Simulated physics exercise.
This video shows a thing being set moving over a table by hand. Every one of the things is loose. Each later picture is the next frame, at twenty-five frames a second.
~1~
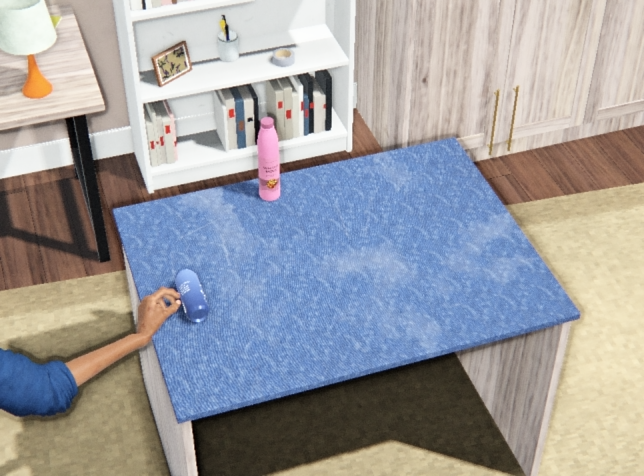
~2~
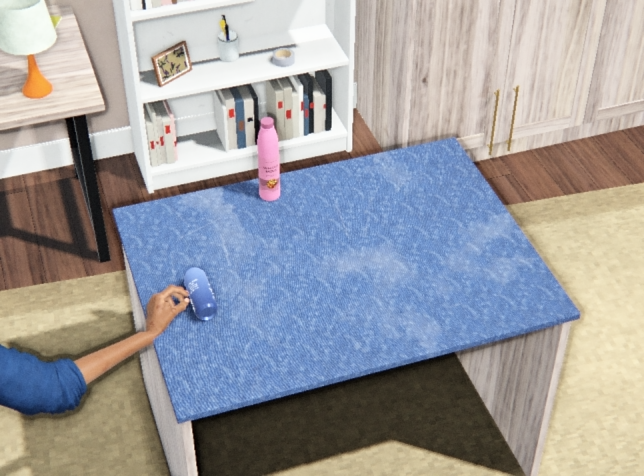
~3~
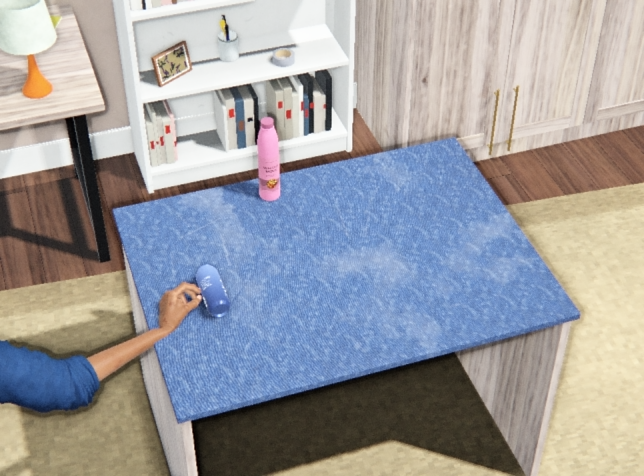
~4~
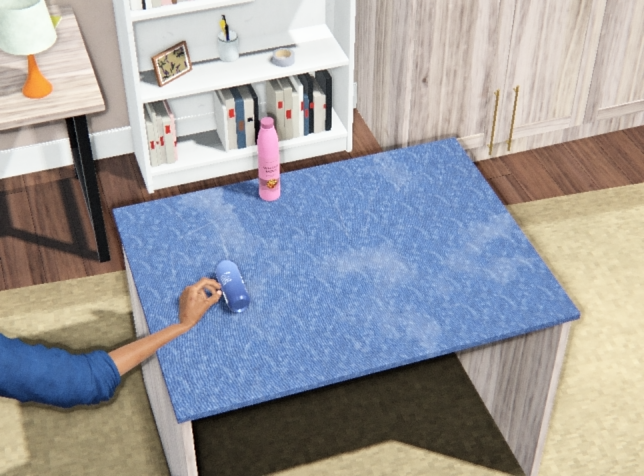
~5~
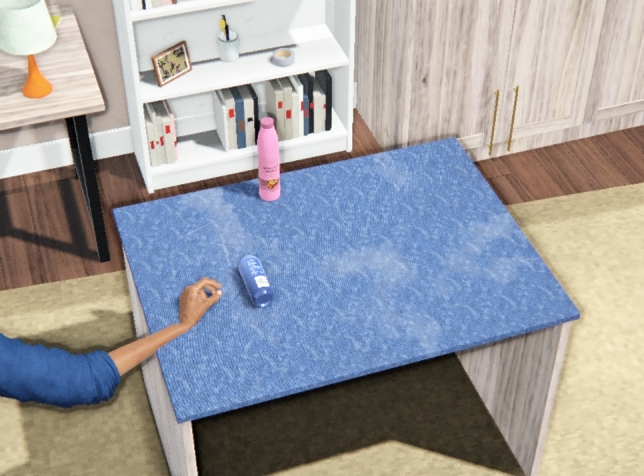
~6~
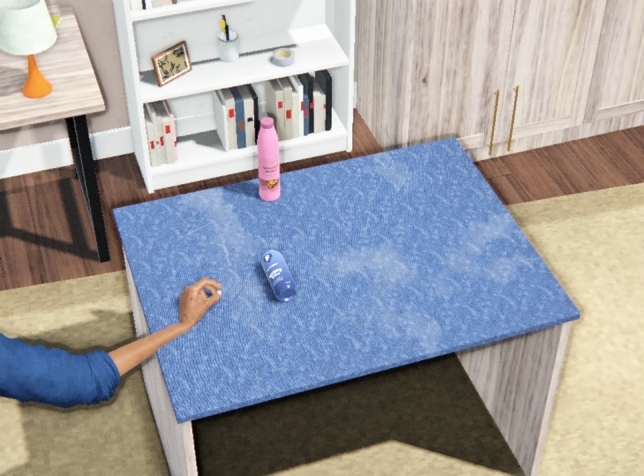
A blue can is pushed right by a hand and rolls on across the table.
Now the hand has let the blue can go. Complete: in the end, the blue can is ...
... off the table.
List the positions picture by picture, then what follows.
In the first picture, under the hand; blue can (192, 296).
In the second picture, under the hand; blue can (201, 294).
In the third picture, under the hand; blue can (213, 291).
In the fourth picture, blue can (233, 286).
In the fifth picture, blue can (256, 281) moved about its own width.
In the sixth picture, blue can (279, 275) moved well along.
Then, 0.20 s later than the last frame, blue can moved well along near (386, 250).
Then, 0.40 s later than the last frame, blue can moved well along near (481, 228).
Then, 0.70 s later than the last frame, blue can now off the table.
Then, 0.90 s later than the last frame, things are still on the move.
When it is over, off the table, blue can.
